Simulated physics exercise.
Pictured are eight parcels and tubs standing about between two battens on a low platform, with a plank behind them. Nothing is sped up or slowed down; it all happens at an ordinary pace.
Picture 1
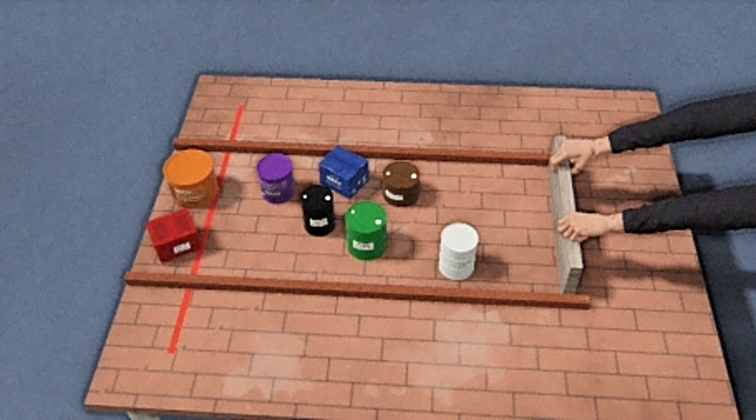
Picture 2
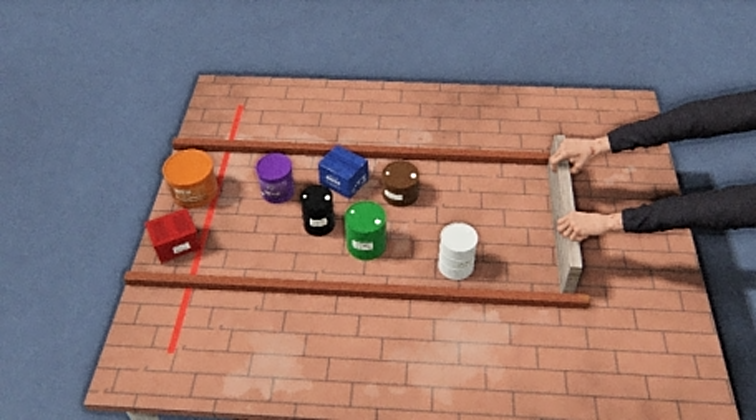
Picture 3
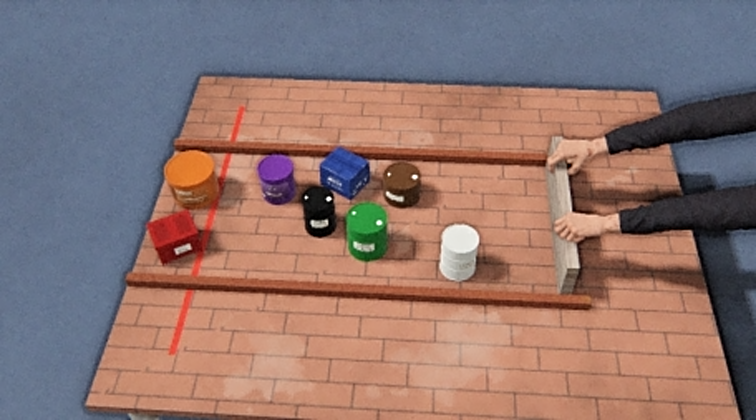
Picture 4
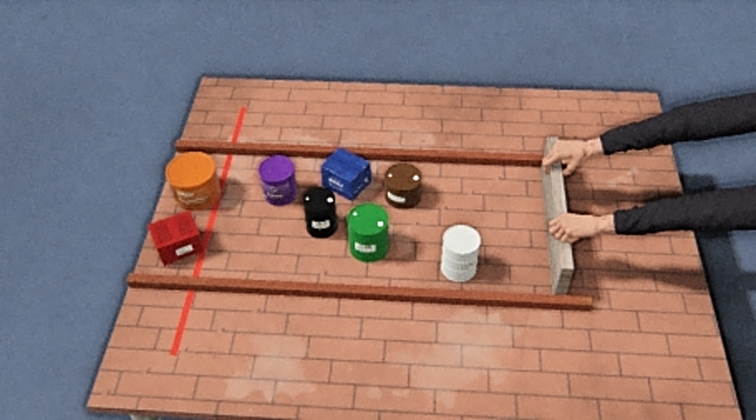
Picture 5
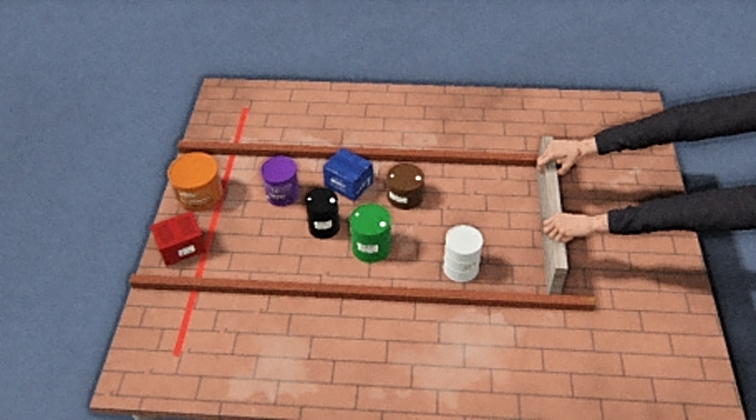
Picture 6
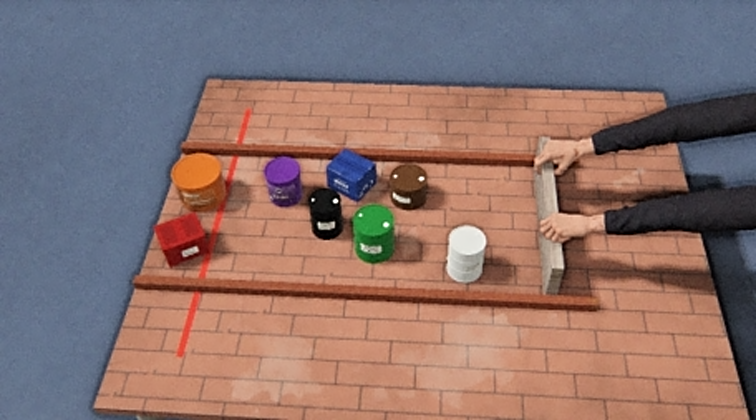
Two hands slid a plank slightly to the left between two wooden strips on a brick-patterned platform, while the colorful tubs, drums and boxes standing ahead of it, some near a red line, stayed put.
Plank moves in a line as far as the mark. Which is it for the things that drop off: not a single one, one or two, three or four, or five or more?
It is one or two.
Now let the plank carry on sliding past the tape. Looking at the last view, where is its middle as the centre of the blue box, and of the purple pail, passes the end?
Near (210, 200) and (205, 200).
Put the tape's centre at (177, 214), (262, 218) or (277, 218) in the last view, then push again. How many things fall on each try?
Taken one after another, the numbers are 6, 0 and 0.
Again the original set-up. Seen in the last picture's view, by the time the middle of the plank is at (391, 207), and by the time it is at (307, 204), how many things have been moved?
Respectively 4 and 6.
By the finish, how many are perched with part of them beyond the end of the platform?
That'd be 3.
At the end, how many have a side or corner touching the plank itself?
That number would be 4.
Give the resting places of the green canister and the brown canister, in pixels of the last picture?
I'd say approximately (190, 225) and then (208, 177).
Early on, none off yet; red tote at rest near (182, 240); orange pail at rest near (200, 183); purple pail at rest near (284, 183).
A while later, none off yet; red tote at rest near (182, 240); orange pail at rest near (200, 183); purple pail travelled a little near (273, 186).
Finally, the number that fall off is one or two; lost, orange pail.
